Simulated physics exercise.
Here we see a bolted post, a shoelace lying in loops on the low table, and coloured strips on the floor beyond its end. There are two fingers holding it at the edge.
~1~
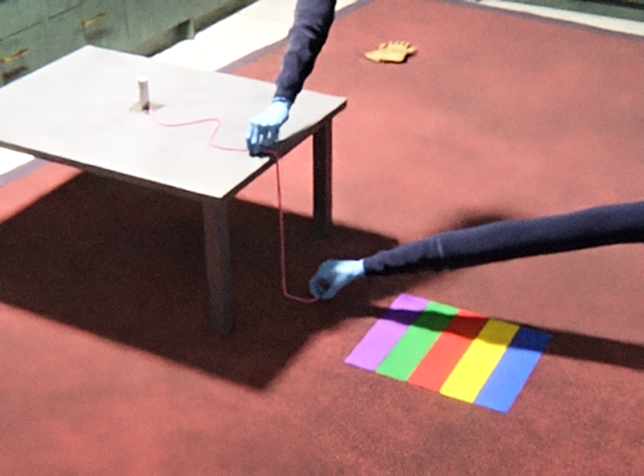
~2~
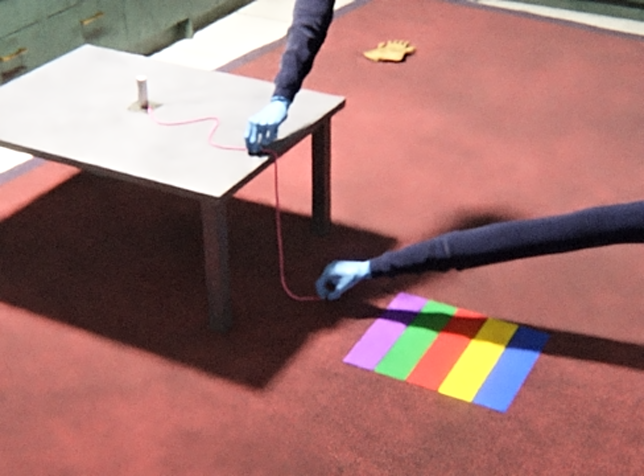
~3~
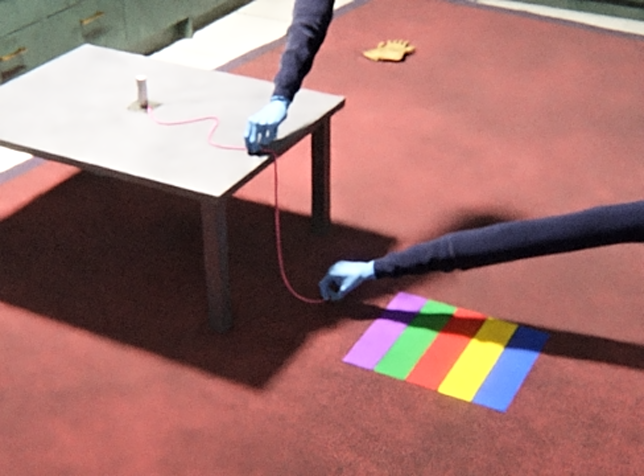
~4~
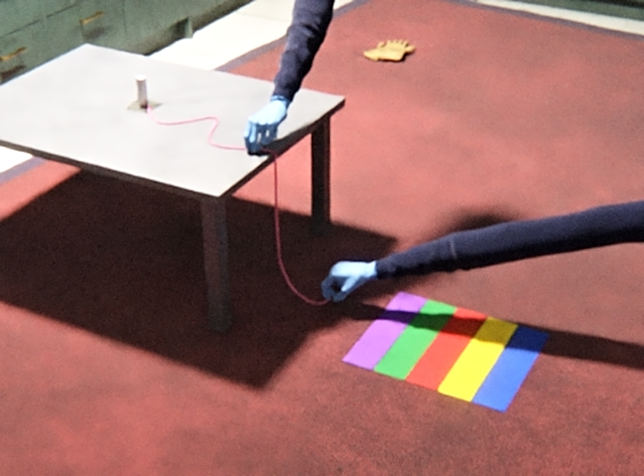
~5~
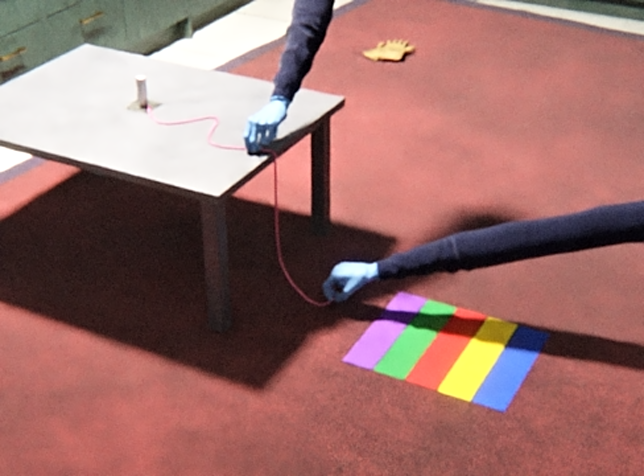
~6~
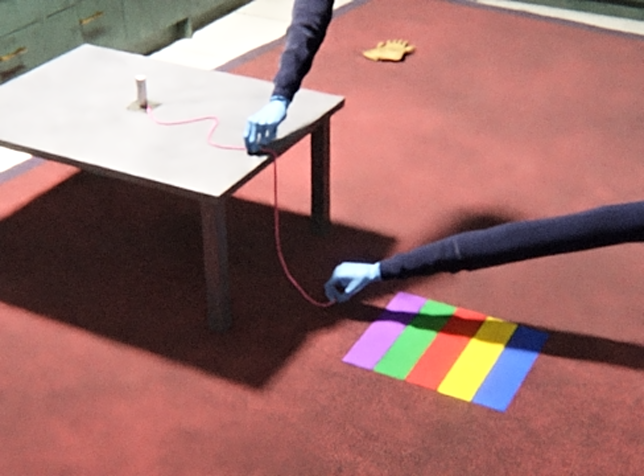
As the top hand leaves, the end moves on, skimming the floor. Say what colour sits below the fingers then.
It is yellow.
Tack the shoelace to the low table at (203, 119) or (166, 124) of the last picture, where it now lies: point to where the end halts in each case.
In order: Close to (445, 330) and close to (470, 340).
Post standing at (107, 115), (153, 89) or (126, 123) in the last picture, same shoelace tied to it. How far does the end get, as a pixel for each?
Around (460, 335), then (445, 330), then (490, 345).
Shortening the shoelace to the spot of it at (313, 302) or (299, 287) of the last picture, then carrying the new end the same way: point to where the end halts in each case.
(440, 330) and (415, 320).
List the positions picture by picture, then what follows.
In the first frame, end (320, 295); purple (370, 353); green (401, 363); red (432, 373); yellow (465, 383); blue (498, 393).
In the second frame, end (326, 297); shoelace through (155, 119) (215, 118) (213, 145) (275, 156) (278, 220) (282, 277).
In the third frame, end (330, 297).
In the fourth frame, end (332, 298); shoelace through (155, 119) (214, 117) (213, 144) (274, 156) (277, 219) (286, 277).
In the fifth frame, end (334, 299).
In the sixth frame, end (335, 299); shoelace through (154, 119) (214, 118) (212, 144) (274, 156) (277, 219) (290, 277).
Early on, end near (416, 323); over green.
Midway, end near (455, 334); over red.
At the end of the slack, end near (481, 342); over yellow. It halts on the yellow strip.
